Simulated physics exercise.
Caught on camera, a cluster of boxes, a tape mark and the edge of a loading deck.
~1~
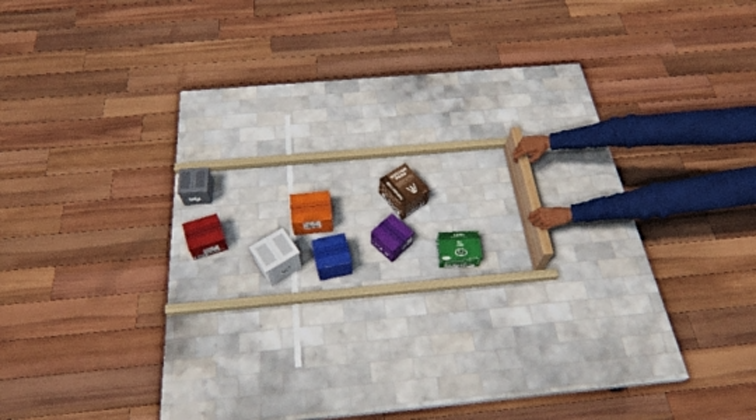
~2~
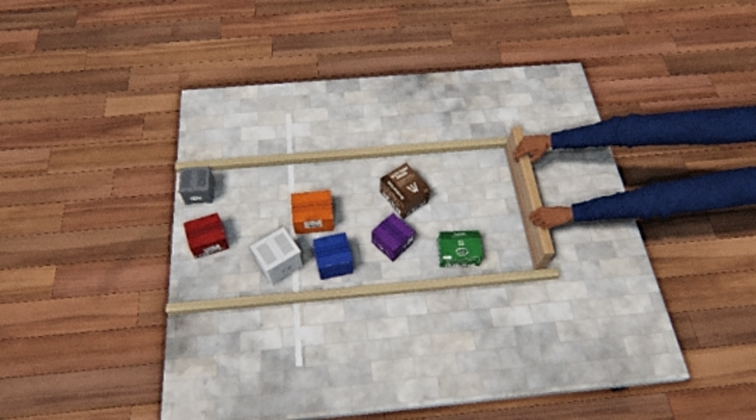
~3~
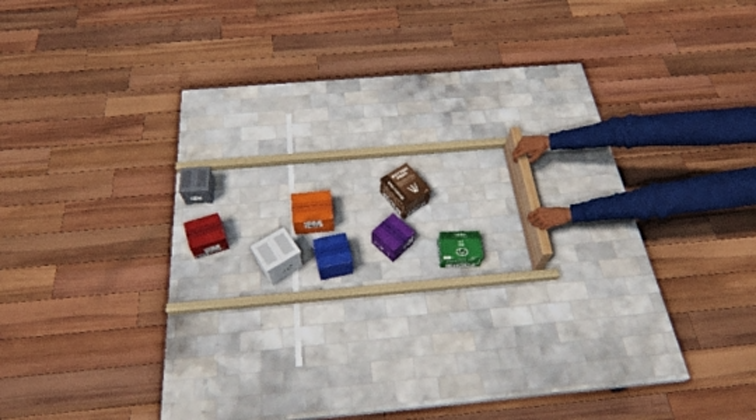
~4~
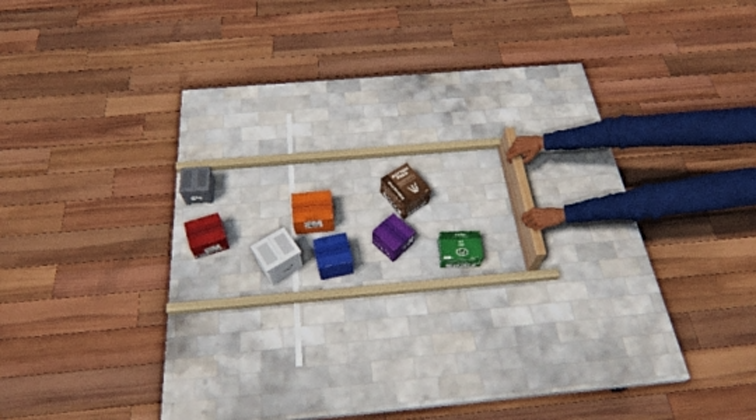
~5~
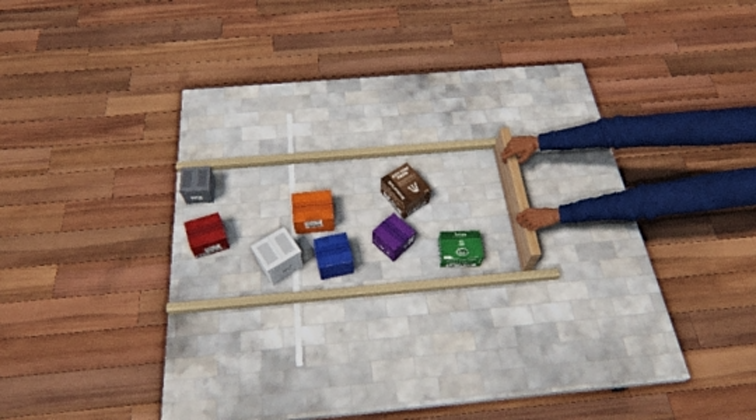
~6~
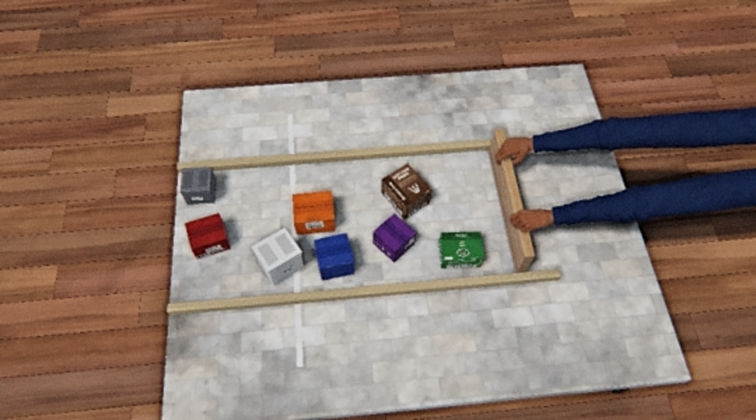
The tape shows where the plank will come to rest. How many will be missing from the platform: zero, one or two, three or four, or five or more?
The number that fall off is zero.
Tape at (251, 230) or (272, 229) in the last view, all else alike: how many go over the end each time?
Down on the ground: 2 and 0.
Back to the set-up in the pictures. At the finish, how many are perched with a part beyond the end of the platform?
Overhanging: 0.
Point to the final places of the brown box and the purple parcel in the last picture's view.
First (276, 195), then (279, 233).
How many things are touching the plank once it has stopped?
3 of them.
A little later, none off yet; grey tote at rest near (199, 186); red parcel at rest near (208, 236); white tote at rest near (279, 258).
Next, none off yet; grey tote at rest near (199, 186); red parcel at rest near (208, 236); white tote shifted about its own width near (241, 255).
When it is over, the number that fall off is zero.
